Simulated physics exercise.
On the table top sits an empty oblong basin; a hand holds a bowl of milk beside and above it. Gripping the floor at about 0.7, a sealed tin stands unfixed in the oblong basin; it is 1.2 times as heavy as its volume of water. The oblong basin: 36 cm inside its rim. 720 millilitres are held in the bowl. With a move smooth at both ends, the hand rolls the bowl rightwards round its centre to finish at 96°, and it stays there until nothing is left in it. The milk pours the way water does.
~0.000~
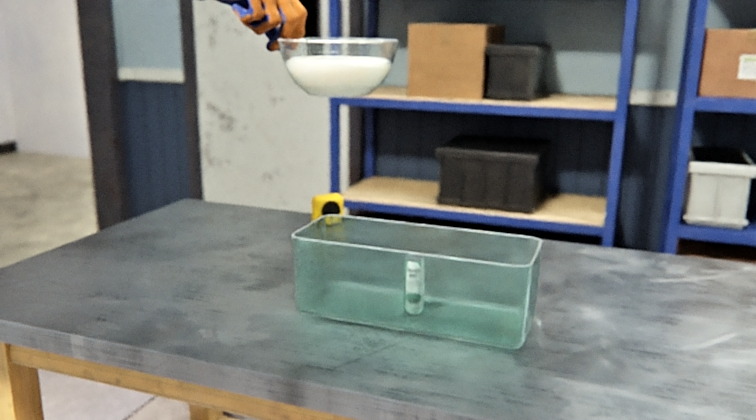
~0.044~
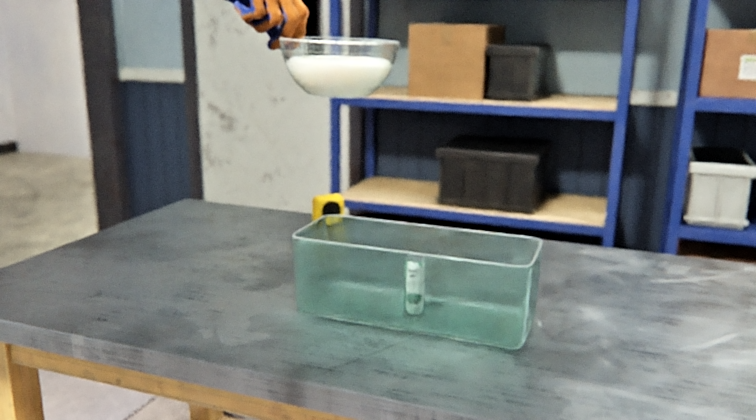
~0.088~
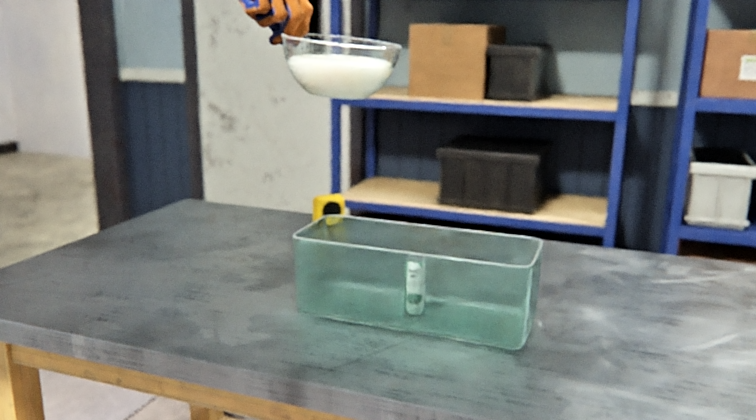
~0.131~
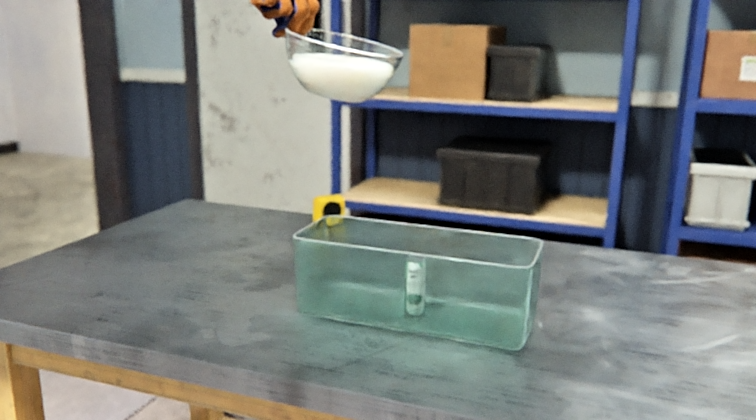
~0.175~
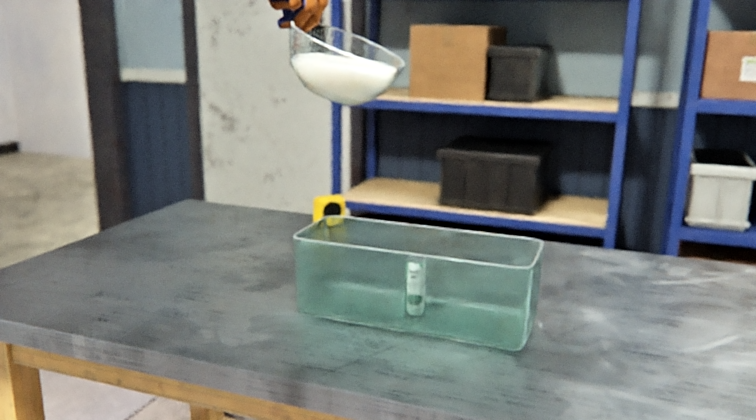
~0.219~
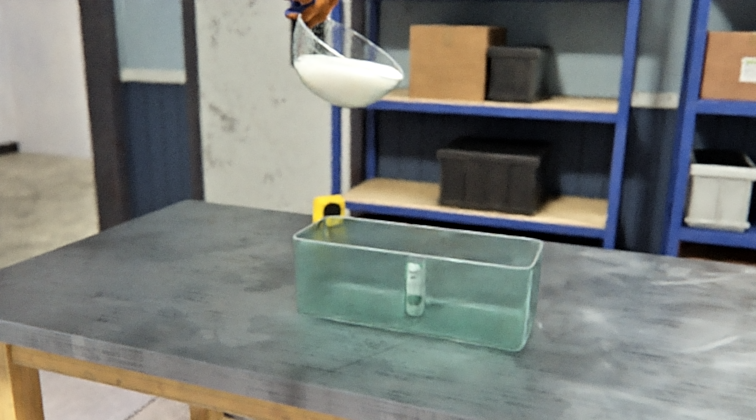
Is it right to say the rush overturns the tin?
It ends up tipped.
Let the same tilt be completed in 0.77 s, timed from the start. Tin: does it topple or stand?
After the tilt, the tin has tipped over.
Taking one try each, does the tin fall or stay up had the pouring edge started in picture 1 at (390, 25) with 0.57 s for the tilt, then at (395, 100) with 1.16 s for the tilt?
Run one: It tumbles. Run two: It does not tip.
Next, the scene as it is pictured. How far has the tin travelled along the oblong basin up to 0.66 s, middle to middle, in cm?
Around 3 centimetres.
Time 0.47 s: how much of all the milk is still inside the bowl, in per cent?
At that time about 18 in a hundred parts are still held.
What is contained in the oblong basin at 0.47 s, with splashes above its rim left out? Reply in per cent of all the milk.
About 6 per cent.
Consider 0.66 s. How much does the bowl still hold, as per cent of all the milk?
1 per cent or so.
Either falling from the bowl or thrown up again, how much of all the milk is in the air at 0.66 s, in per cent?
Around 12 percent of it is airborne.
After 0.47 s the tilt is 90° and 19 per cent is still to pour; the tin stands where it began.
After 0.66 s the tilt is 96° and 1 per cent is still to pour; the tin leans 4°.
After 0.85 s the tilt is 96° and 0 per cent is still to pour; the tin lies on its side.
After 1.06 s the tilt is 96° and 0 per cent is still to pour; the tin lies on its side.
In the end the tin lies on its side.
